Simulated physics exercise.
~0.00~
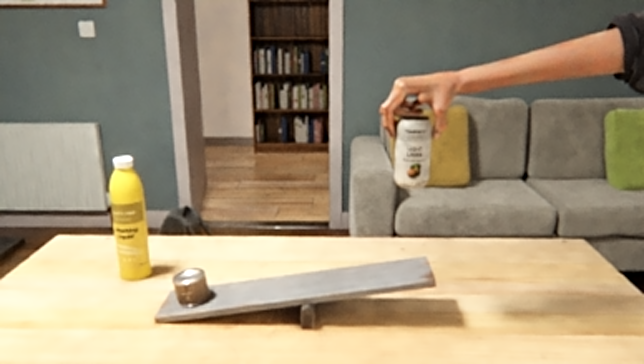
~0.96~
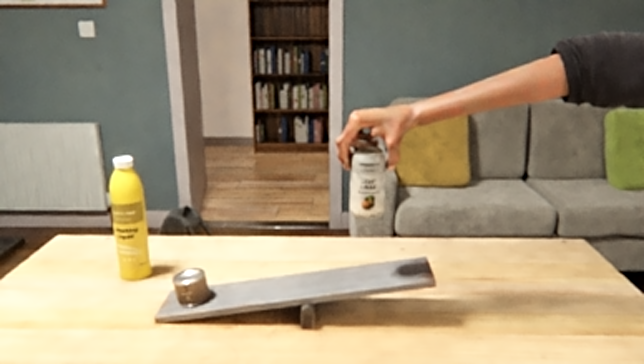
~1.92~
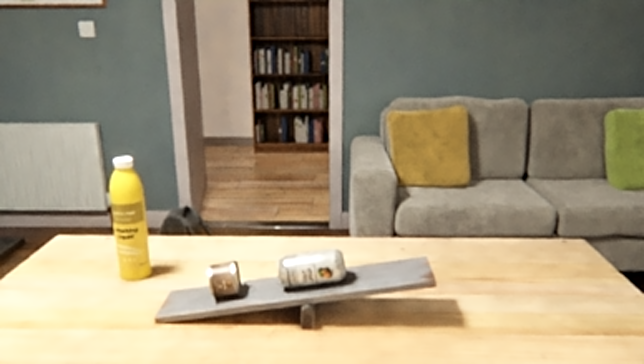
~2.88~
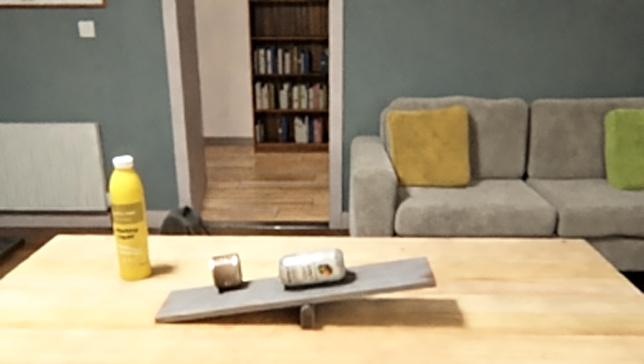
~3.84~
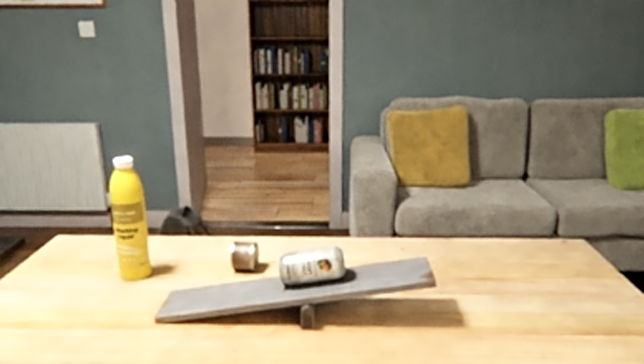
At the start, a grey plank rests on a small block on a wooden table, its left end low with a brown tin on it, while a yellow bottle stands nearby. A hand reaching in from the right holds a white can upright above the raised end, then moves it left and down. The hand lets go and withdraws, and the can lies on its side near the middle, with the tin also toppled. The tin then shifts right and away behind the plank. Finally, the can lies still, the bottle stands, and the plank's right end remains raised.
